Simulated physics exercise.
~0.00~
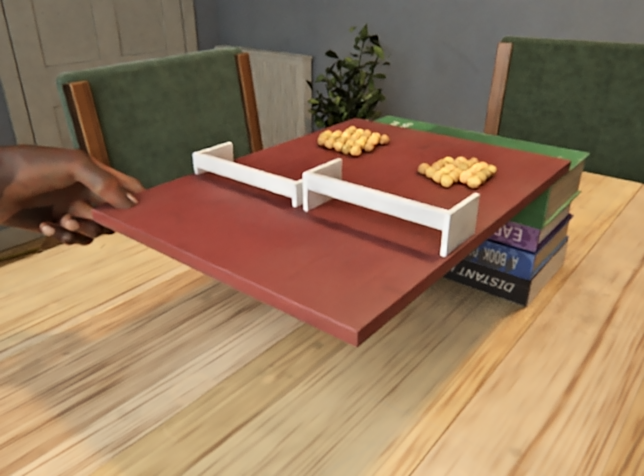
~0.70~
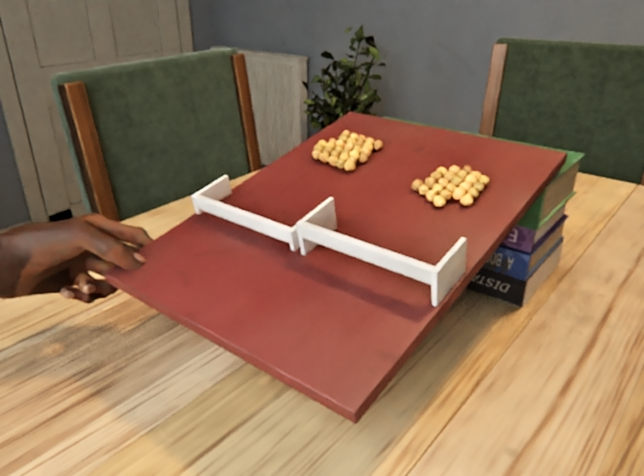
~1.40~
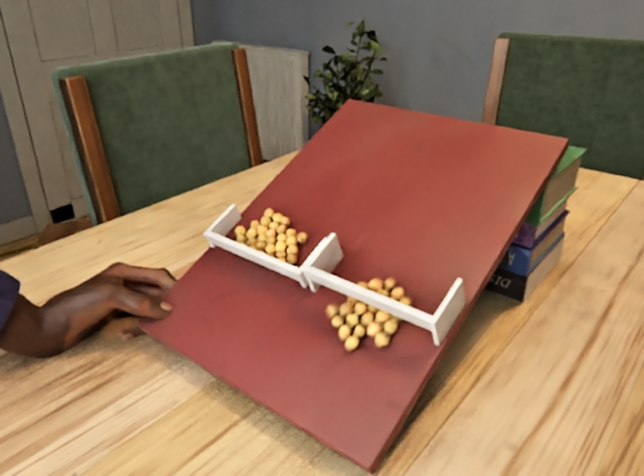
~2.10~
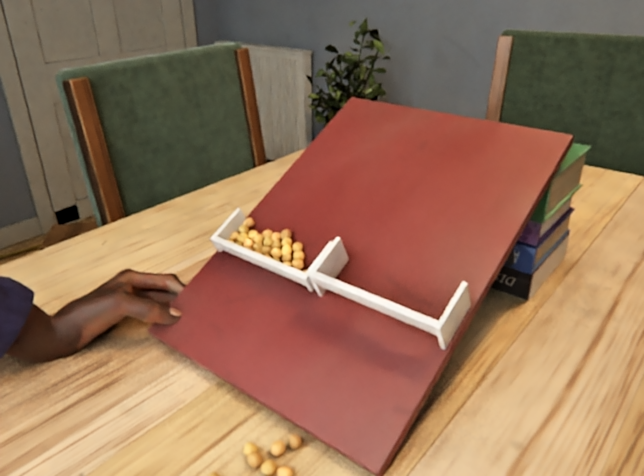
A hand lowering a red board into a ramp, yellow balls rolling down, the right heap slipping under its white bar, the left held.
